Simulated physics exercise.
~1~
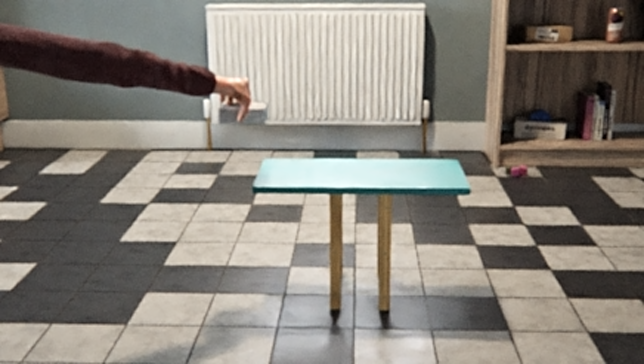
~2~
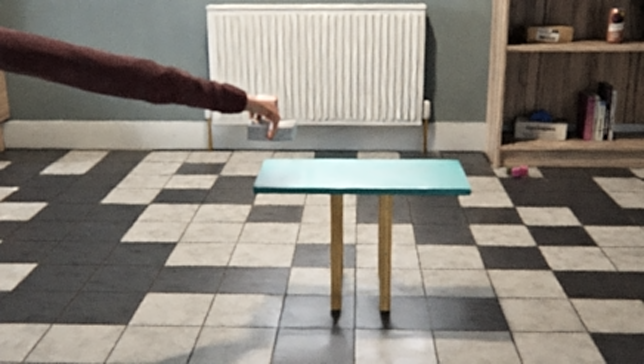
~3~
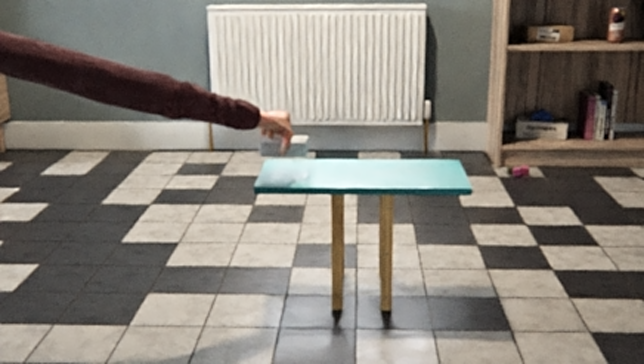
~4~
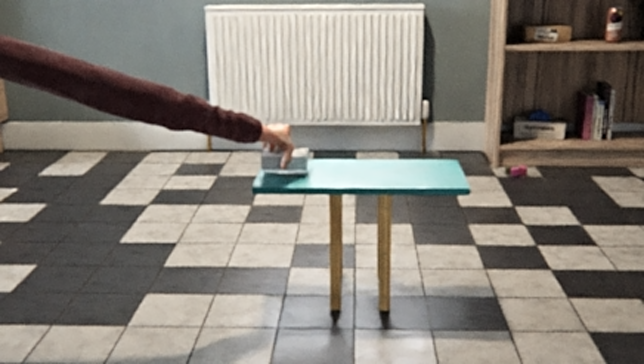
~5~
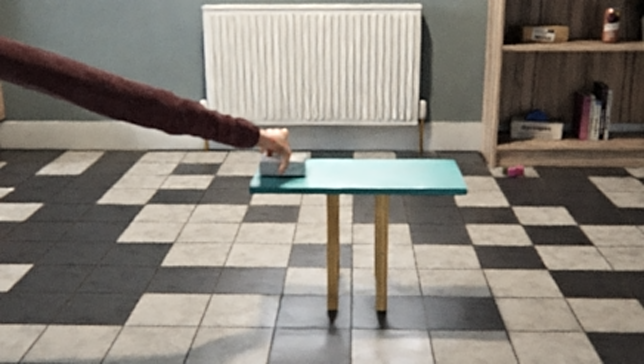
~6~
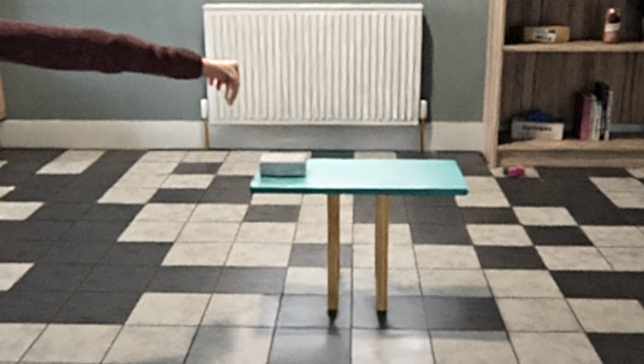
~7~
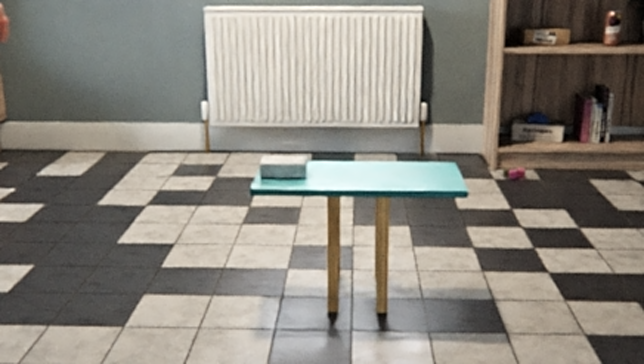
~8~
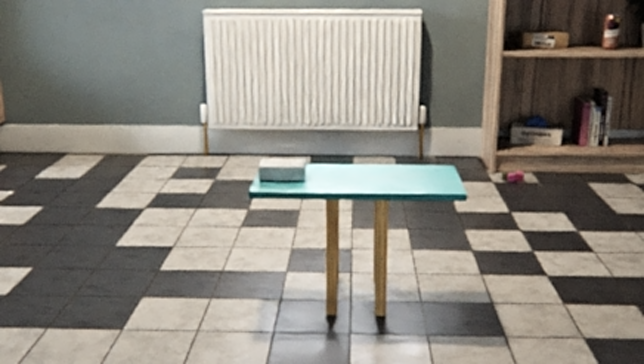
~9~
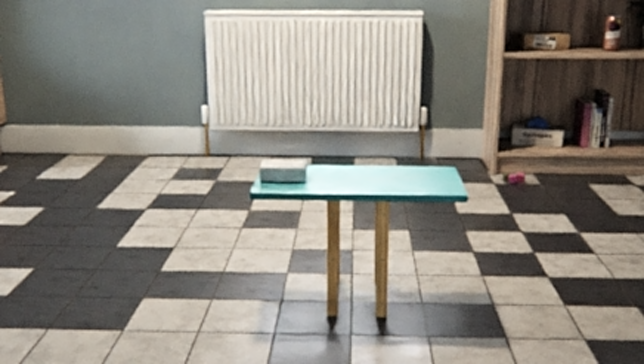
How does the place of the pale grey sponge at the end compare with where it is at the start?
At the start the sponge is held in the hand in front of the radiator, above and a little to the left of where it ends up. By the end it rests on the left end of the turquoise trestle.
